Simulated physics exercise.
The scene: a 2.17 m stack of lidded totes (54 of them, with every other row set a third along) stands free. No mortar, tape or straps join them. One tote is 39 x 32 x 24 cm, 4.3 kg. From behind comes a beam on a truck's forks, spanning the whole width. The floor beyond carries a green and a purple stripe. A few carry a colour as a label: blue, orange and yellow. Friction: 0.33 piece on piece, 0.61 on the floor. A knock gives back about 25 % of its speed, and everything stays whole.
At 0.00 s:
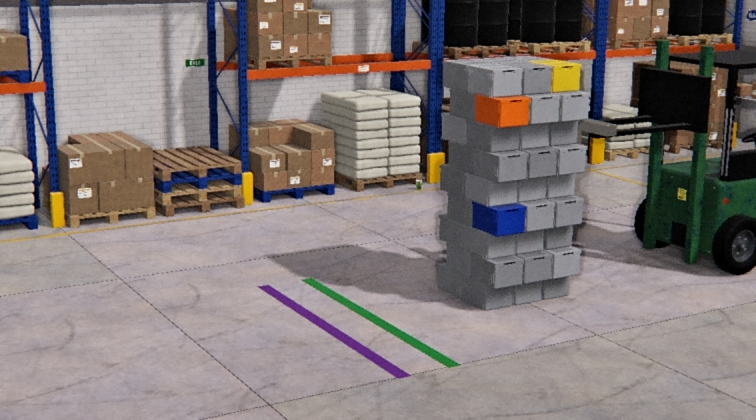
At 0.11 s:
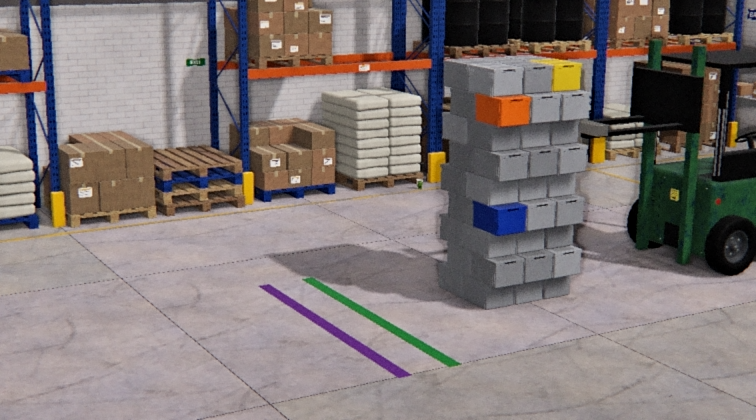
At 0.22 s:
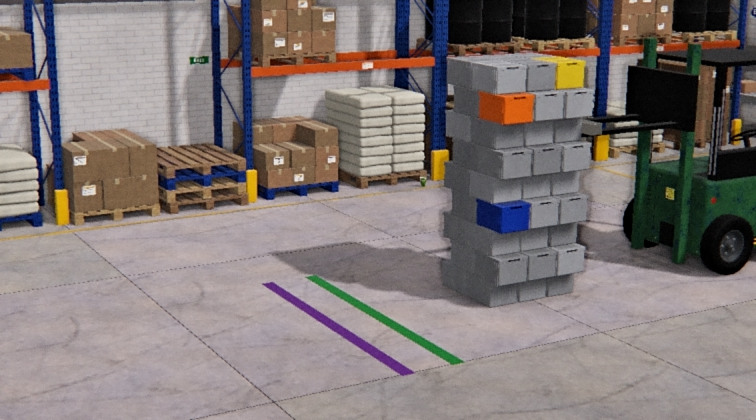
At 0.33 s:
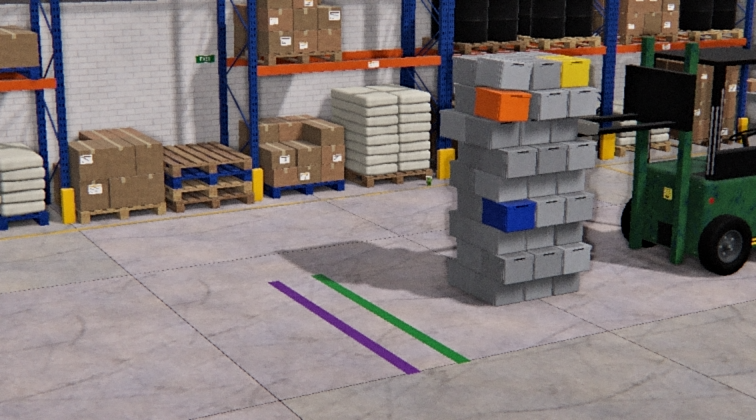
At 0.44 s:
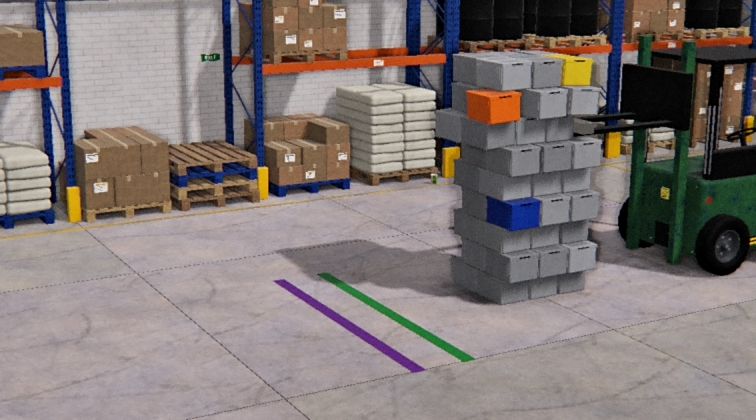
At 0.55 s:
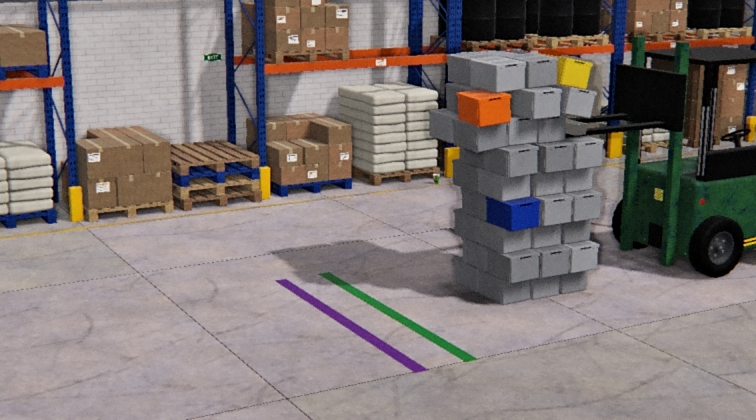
In this clip, a green forklift behind a tall stack of grey totes moves a beam leftward into its upper part, and the upper rows shift left, the orange tote moving with them while the yellow tote tilts.
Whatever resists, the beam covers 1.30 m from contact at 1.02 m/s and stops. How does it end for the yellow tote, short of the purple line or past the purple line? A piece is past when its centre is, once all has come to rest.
In the end the yellow tote stops before the purple line.
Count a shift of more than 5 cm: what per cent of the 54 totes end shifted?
Shifted: 55 per cent.
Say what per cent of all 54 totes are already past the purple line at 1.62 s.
By then 15 per cent.
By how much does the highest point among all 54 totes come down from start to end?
Roughly 35 cm.
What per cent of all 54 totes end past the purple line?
Roughly 20 per cent of them.
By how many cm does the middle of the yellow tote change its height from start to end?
It ends some 40 cm lower.
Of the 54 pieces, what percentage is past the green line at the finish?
Near 30 per cent.
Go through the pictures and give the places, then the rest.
In the first picture (each place is the centre of the face we see best; the camera pans a little), beam (611, 131) 22 cm from the stack; purple line, near end, (347, 340); green line, near end, (395, 331); yellow tote (567, 79); orange tote (515, 113); blue tote (512, 222); all in place.
Beam (602, 131) 11 cm from the stack; yellow tote (568, 78), in the second picture.
Beam (596, 130) 1 mm in; yellow tote (571, 76), in the third picture.
Beam (593, 129) 11 cm in; yellow tote (576, 74); orange tote (515, 108) tilted 4°; steepest lean 7°, the tote at (517, 77); 13 have shifted, in the fourth picture.
Beam (588, 129) 22 cm in; yellow tote (579, 73) tilted 4°; orange tote (506, 109) tilted 3°; steepest lean 4°, the tote at (586, 102); 22 have shifted, in the fifth picture.
Beam (580, 130) 34 cm in; purple line, near end, (364, 334); green line, near end, (412, 325); yellow tote (577, 74) tilted 12°; orange tote (495, 111) tilted 5°; blue tote (526, 216) moved 39 mm; steepest lean 12°, the tote at (581, 103); 27 have shifted, in the sixth picture.
By 1.00 s, none of the 54 totes past the purple line, 32 disturbed; yellow tote tilted 75°, 35 cm lower; orange tote on its side.
By 1.62 s, 8 of the 54 totes past the purple line; yellow tote on its side; blue tote on its side.
When it is over (3.9 s), 10 of the 54 totes past the purple line; yellow tote on its side; blue tote on its side; orange tote 1.69 m lower. In pixels of the last frame, middles, yellow tote near (550, 114), blue tote near (410, 307).
